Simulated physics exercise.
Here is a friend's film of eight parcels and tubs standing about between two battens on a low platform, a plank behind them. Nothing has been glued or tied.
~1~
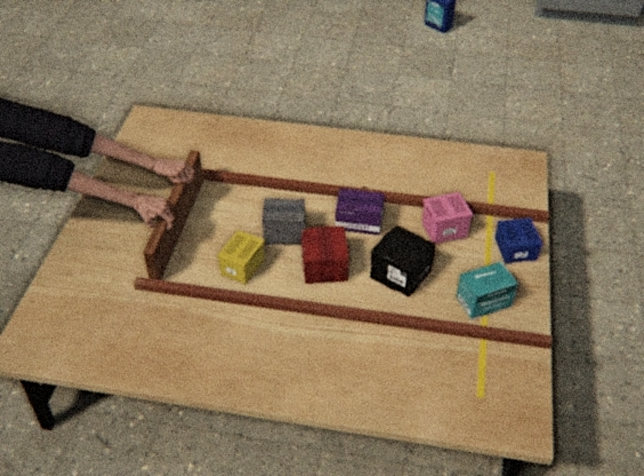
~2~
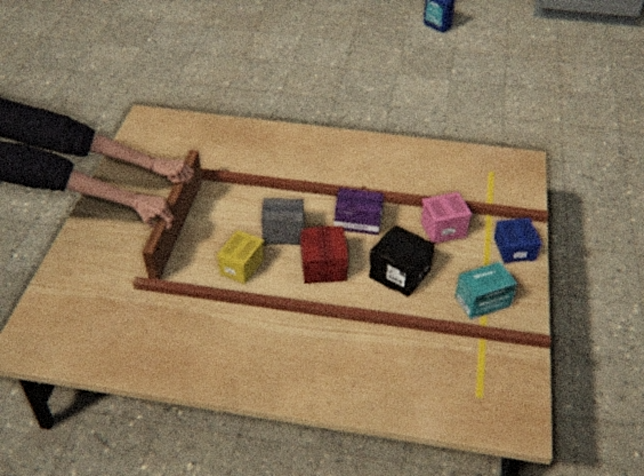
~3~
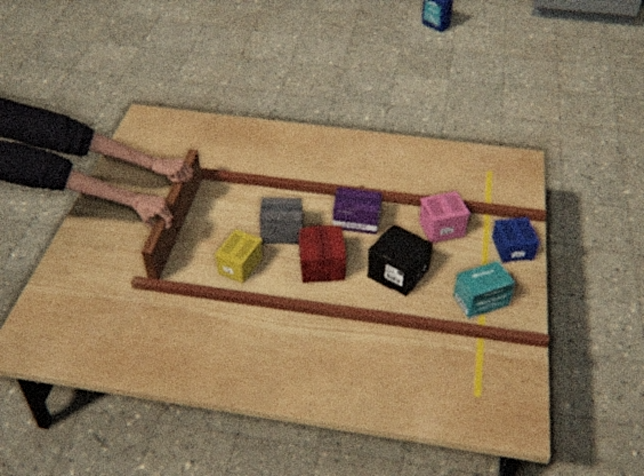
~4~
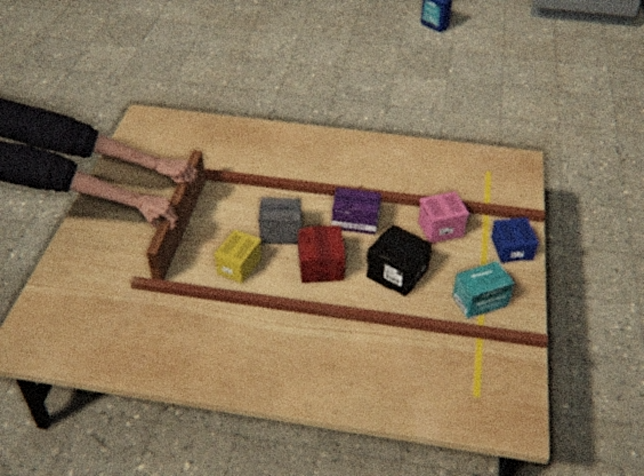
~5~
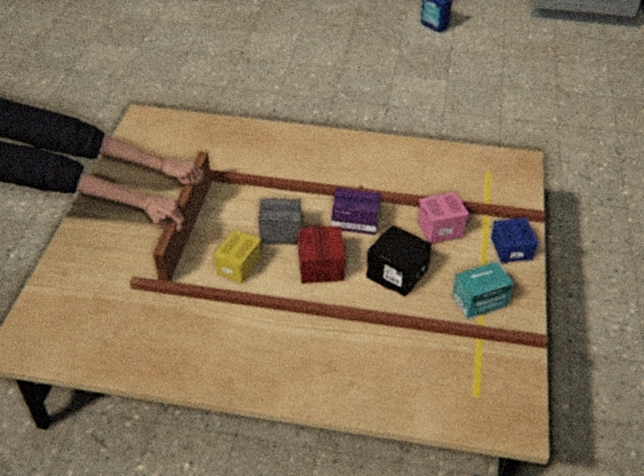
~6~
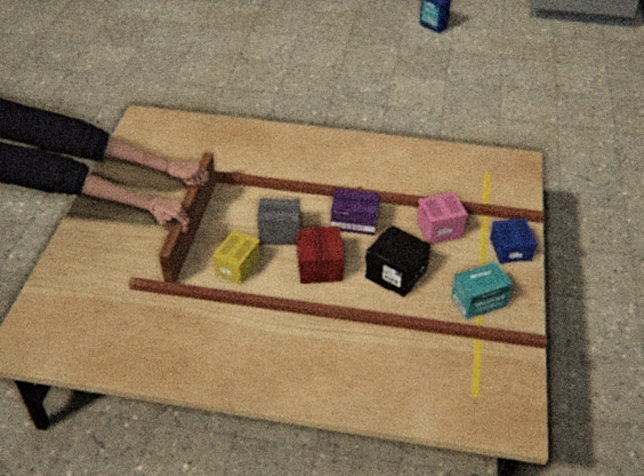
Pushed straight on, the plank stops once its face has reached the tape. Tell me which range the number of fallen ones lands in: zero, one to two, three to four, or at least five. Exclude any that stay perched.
Seems the ones that don't stay up number three or at most four, for sure.
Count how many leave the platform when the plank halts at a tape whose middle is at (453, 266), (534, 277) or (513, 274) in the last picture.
Counts per try: 2; 8; 5.
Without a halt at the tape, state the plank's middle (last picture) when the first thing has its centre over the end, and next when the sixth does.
Around (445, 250); afterwards around (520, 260).
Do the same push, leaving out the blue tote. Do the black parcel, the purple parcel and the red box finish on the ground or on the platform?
The black parcel is lost; the purple parcel does not fall; the red box stays on.
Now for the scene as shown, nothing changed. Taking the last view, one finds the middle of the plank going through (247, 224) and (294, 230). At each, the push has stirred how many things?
Respectively 1 and 4.
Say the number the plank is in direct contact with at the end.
Count: 3.
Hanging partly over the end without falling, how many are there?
The figure is 2.
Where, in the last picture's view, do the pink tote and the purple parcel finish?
The pink tote at (536, 232), the purple parcel at (501, 222).
Soon after, none off yet; blue tote at rest near (513, 241); turquoise box at rest near (481, 291); pink tote at rest near (441, 219).
Then, none off yet; blue tote at rest near (513, 241); turquoise box moved a little near (505, 304); pink tote moved a little near (445, 220).
By the end, the number that fall off is three or four; fallen, black parcel, turquoise box and blue tote.
